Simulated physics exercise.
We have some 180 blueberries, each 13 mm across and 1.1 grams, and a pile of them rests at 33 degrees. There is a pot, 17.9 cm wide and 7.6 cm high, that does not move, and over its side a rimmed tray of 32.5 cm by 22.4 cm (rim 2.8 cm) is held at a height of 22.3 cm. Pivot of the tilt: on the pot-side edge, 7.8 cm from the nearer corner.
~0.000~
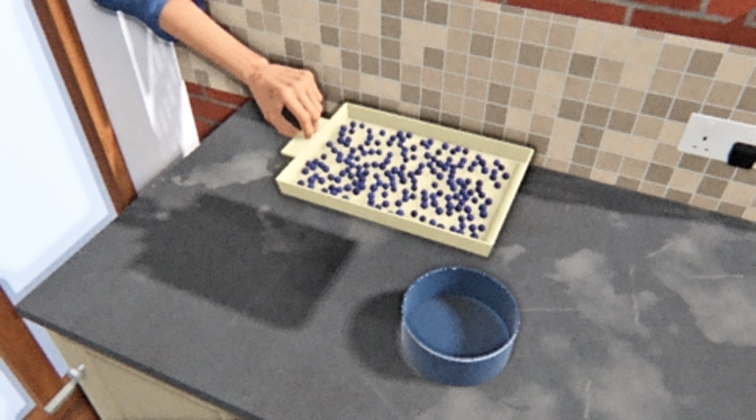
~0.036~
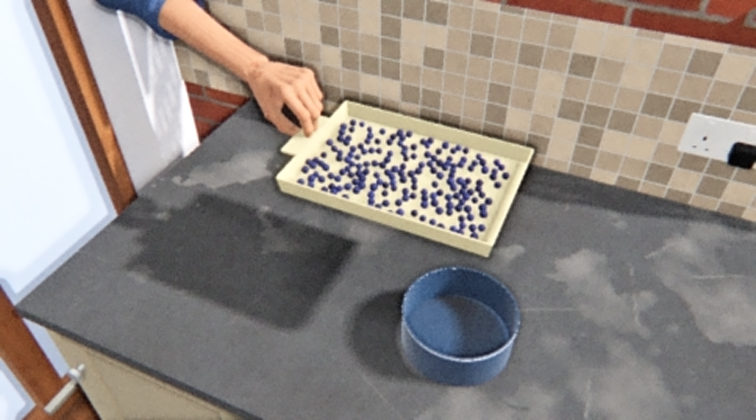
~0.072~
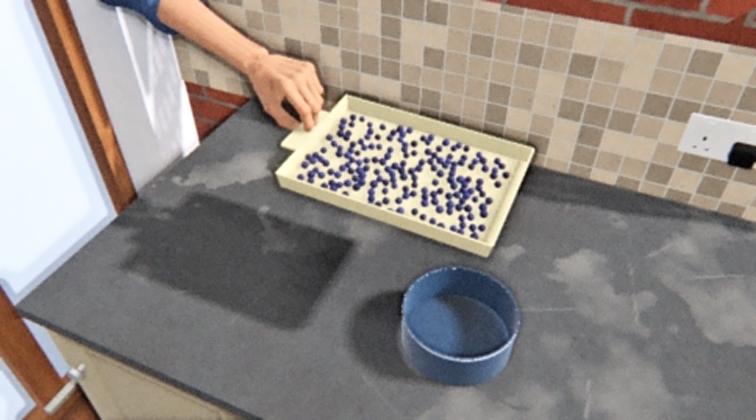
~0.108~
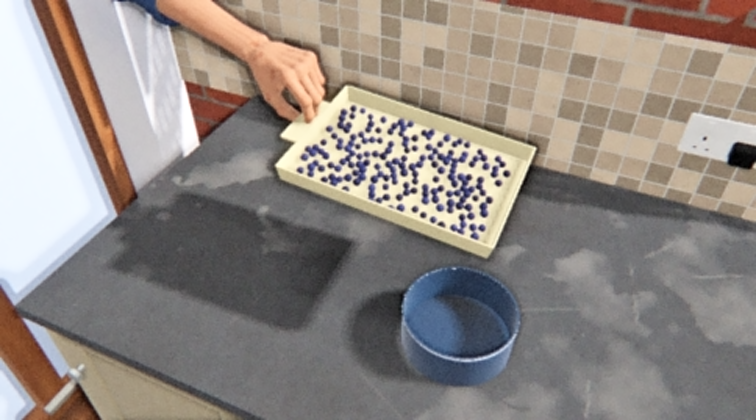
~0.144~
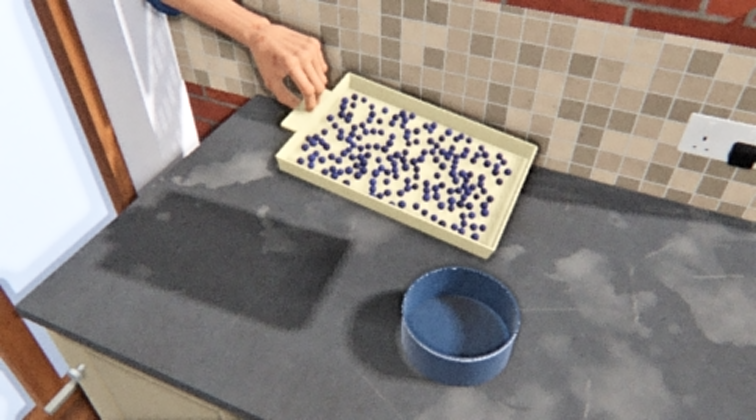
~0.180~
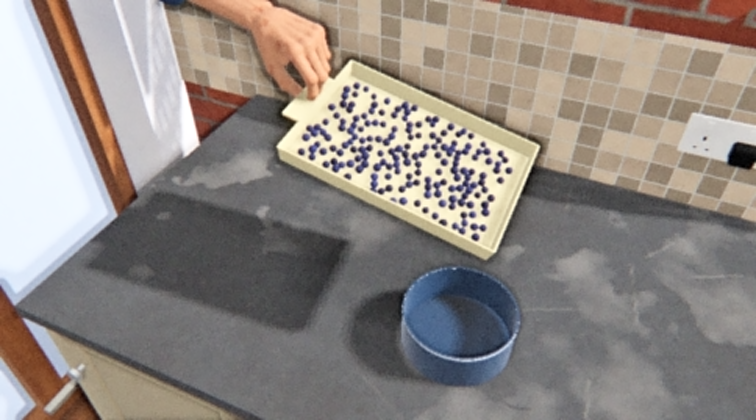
In this clip, a hand holds the left end of a cream rimmed tray of scattered blueberries above a grey countertop, then gradually raises that end so the tray slopes toward the right, while a blue pot stays still.
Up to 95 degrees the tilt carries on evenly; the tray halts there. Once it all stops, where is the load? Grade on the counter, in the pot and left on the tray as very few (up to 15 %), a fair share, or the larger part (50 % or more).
Counter: The larger part; pot: A fair share; tray: Very few.
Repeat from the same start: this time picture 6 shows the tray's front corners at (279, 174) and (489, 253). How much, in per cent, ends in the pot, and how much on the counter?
The pot gets 70 and the counter 30.
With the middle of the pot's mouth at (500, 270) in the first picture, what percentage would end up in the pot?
Roughly 10 per cent.
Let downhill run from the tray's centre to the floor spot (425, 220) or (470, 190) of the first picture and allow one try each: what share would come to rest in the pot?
Roughly 95 % for the first direction, roughly 0 % for the second.
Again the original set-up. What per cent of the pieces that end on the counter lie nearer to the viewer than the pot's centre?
I'd put it at around 60 per cent.
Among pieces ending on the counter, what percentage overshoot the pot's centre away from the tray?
Around 100 in a hundred.
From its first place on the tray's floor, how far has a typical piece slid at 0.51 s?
By then it sits near 8 cm from where it began.
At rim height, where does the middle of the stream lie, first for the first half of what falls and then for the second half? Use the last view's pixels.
I'd mark about (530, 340) for the first half, then (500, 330) for the second.
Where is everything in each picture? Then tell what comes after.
Tray tilt 0 degrees, front corners at (280, 178) and (490, 242); middle of the pieces at (401, 174); pot at (460, 310), in the first frame.
Tray tilt 1 degrees, front corners at (280, 177) and (490, 242); middle of the pieces at (401, 173), in the second frame.
Tray tilt 3 degrees, front corners at (280, 172) and (490, 243); middle of the pieces at (401, 170), in the third frame.
Tray tilt 6 degrees, front corners at (280, 165) and (491, 244), lowest corner right front; middle of the pieces at (402, 166), in the fourth frame.
Tray tilt 10 degrees, front corners at (281, 155) and (492, 246), lowest corner right front; middle of the pieces at (403, 160), in the fifth frame.
Tray tilt 15 degrees, front corners at (282, 146) and (492, 248), lowest corner right front; middle of the pieces at (405, 154); pot at (460, 310). The tray's pace is about 120 degrees a second, in the sixth frame.
After 0.51 s, tilt 55 degrees; the tray holds 100 %, the pot 0 %.
Then, at 0.72 s, tilt 80 degrees; the tray holds 90 %, the pot 0 %.
After 1.05 s, tilt 95 degrees; the tray holds 20 %, the pot 20 %.
At rest (2.5 s), counter 60 %, pot 40 %, tray 0 %.
